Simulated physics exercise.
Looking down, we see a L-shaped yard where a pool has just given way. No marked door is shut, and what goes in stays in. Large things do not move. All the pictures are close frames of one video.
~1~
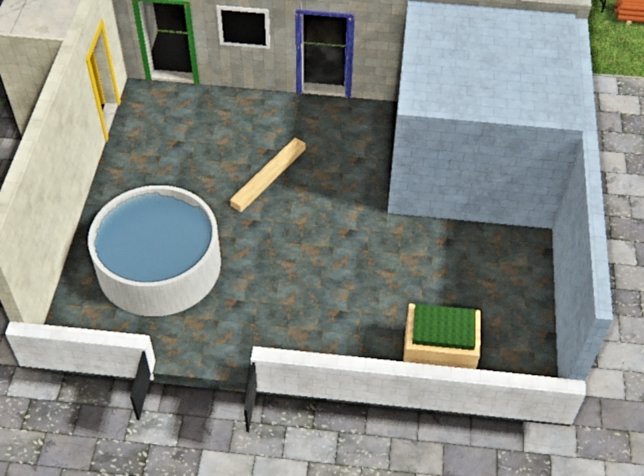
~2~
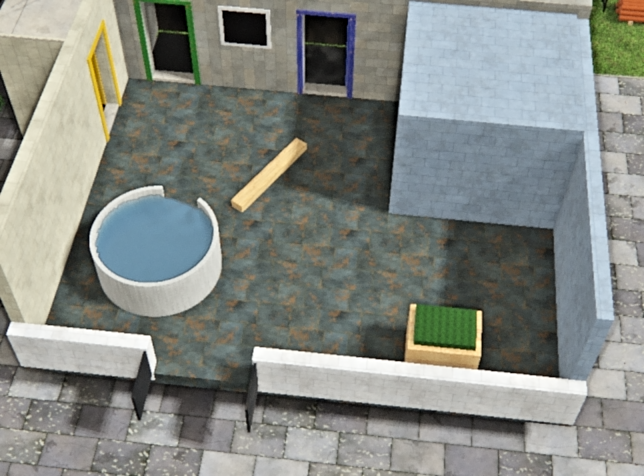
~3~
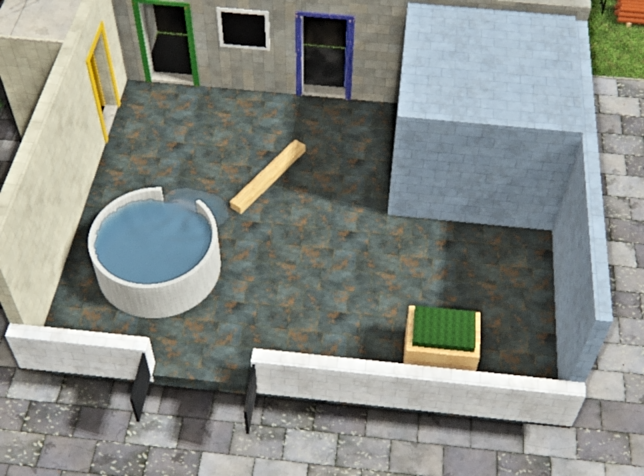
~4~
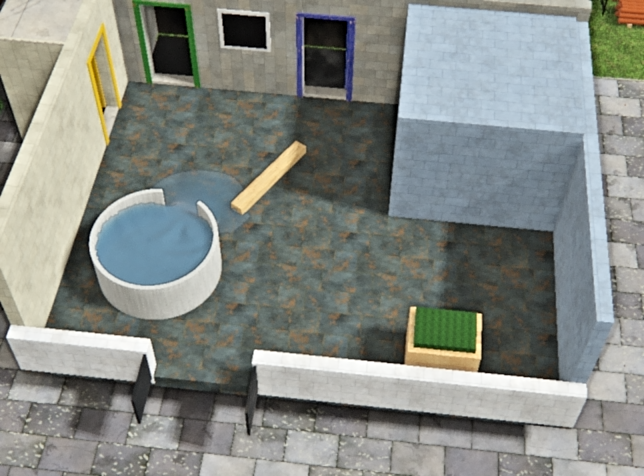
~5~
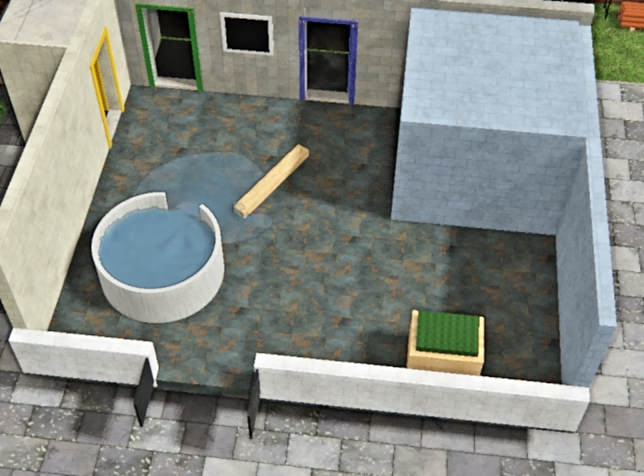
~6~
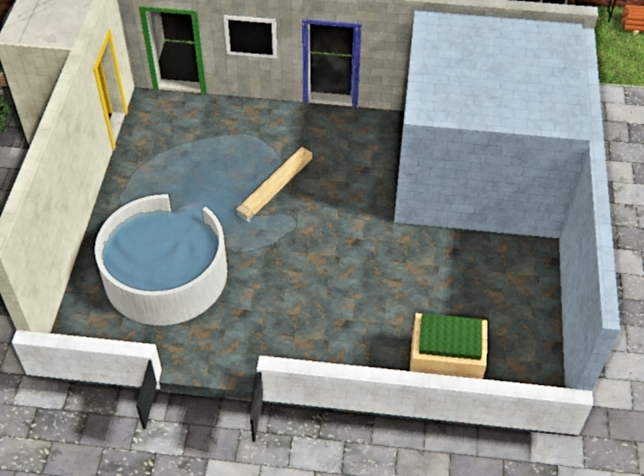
A walled L-shaped yard with a mottled dark floor is seen from above, a pale blue block filling its far right corner. A round white pool of blue water stands at left, near a wooden beam, with green, blue and yellow doorways behind and a green-topped box at lower right. A gap opens in the pool's far side and water spreads across the floor around the beam, while the view shifts very slightly.
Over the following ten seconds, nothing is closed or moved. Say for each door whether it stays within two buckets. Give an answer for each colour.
The yellow door goes past two buckets; the green door goes past two buckets; the blue door goes past two buckets.
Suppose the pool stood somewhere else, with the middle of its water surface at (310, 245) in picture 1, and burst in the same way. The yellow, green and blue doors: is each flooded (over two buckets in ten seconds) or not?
In short, yellow door surpasses the cutoff; green door comes in lower; and blue door surpasses the cutoff.
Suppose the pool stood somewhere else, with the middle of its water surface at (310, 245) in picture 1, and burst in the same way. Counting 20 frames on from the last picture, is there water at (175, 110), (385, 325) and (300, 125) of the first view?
Soaked, spared, soaked.
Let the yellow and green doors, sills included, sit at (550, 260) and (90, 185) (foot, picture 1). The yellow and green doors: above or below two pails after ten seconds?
In short: The yellow door lets less in; the green door stays under.
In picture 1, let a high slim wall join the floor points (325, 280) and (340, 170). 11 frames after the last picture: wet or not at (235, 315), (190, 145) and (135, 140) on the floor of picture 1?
Listed order: Spared, swamped, swamped.
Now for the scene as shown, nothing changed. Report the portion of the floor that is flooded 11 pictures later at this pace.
My estimate is close to 35 per cent.
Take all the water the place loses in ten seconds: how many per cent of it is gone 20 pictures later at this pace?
It should be close to 45 percent by then.
A moment on, water covers 30 % of the floor; the yellow door wet at the sill, nothing in, the green door wet at the sill, nothing in, the blue door wet at the sill, nothing in.
Next, water covers 35 % of the floor; the yellow door under two buckets in, the green door over two buckets in, the blue door over two buckets in.
Then, water covers 35 % of the floor; the yellow door under two buckets in, the green door far over two buckets in, the blue door far over two buckets in.
Later, water covers 60 % of the floor; the yellow door over two buckets in, the green door far over two buckets in, the blue door far over two buckets in.
In the end, water covers 80 % of the floor; the yellow door over two buckets in, the green door far over two buckets in, the blue door far over two buckets in.
